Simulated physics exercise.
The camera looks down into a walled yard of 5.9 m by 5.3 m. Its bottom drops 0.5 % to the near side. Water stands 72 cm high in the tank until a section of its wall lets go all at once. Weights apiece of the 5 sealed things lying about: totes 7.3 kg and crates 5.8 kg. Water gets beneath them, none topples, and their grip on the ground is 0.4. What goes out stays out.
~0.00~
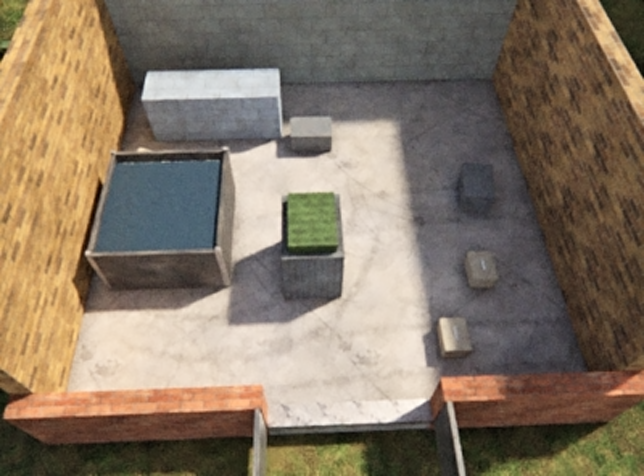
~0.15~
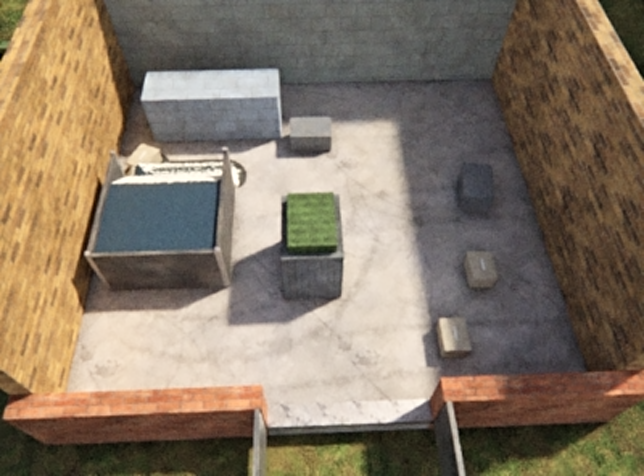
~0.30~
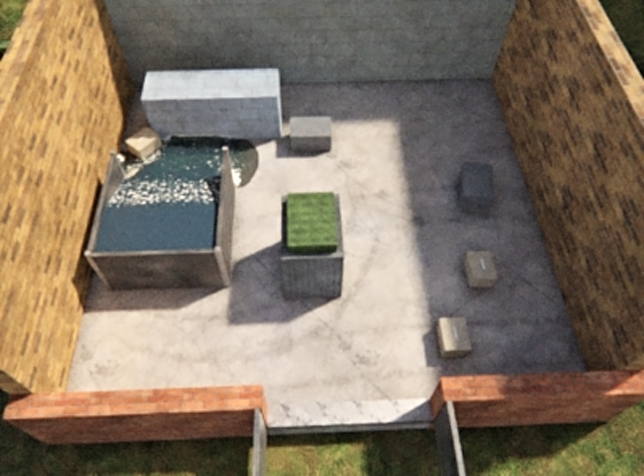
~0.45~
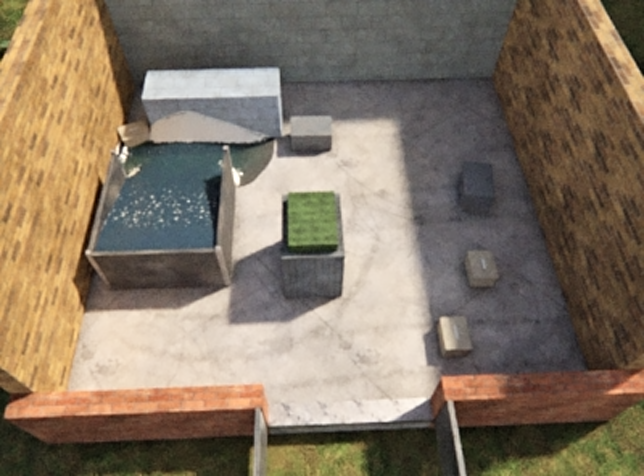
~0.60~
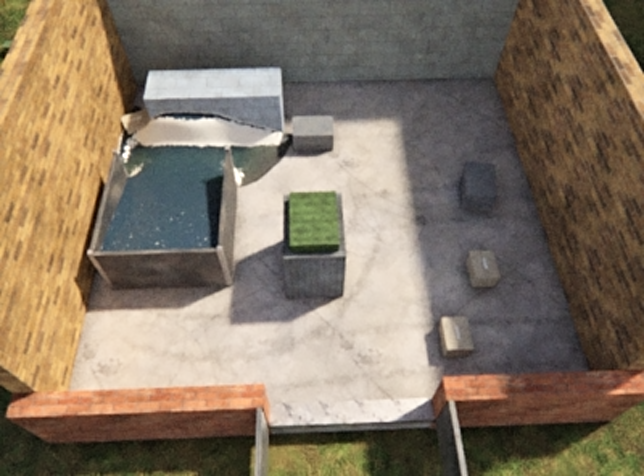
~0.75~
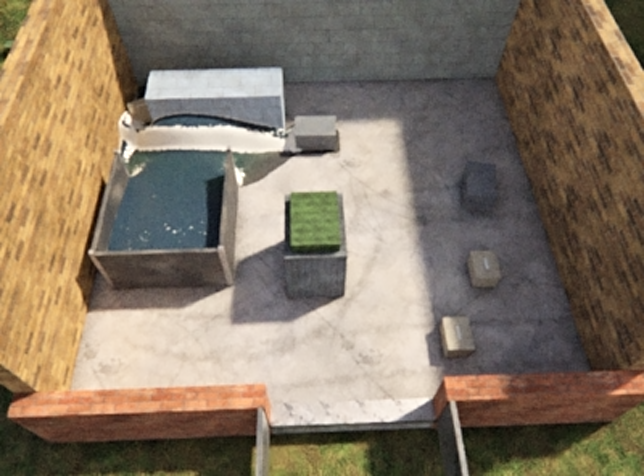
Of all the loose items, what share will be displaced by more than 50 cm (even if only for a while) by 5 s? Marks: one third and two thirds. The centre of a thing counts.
It is two thirds or above.
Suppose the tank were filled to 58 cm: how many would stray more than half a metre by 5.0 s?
Then 3.
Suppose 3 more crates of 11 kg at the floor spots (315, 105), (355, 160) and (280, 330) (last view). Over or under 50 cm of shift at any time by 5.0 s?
In turn: More, over, short of it.
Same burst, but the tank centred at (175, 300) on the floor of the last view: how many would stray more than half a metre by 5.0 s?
In that case 3 of them.
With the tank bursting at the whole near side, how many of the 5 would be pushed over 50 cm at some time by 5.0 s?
Then 3.
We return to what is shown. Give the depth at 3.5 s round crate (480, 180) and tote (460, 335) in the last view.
About 10 and 2 cm.
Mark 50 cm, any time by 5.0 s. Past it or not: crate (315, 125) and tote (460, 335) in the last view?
In turn: Over, under.
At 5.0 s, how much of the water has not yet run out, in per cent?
Some 100 per cent remains.
After 1.1 s 2 of 5 are over 50 cm from their spots; 0 afloat.
After 2.2 s 2 of 5 are over 50 cm from their spots; 0 afloat.
After 3.5 s 4 of 5 are over 50 cm from their spots; 3 afloat.
After 5.0 s 4 of 5 are over 50 cm from their spots, and 4 have been at some point; 4 afloat.
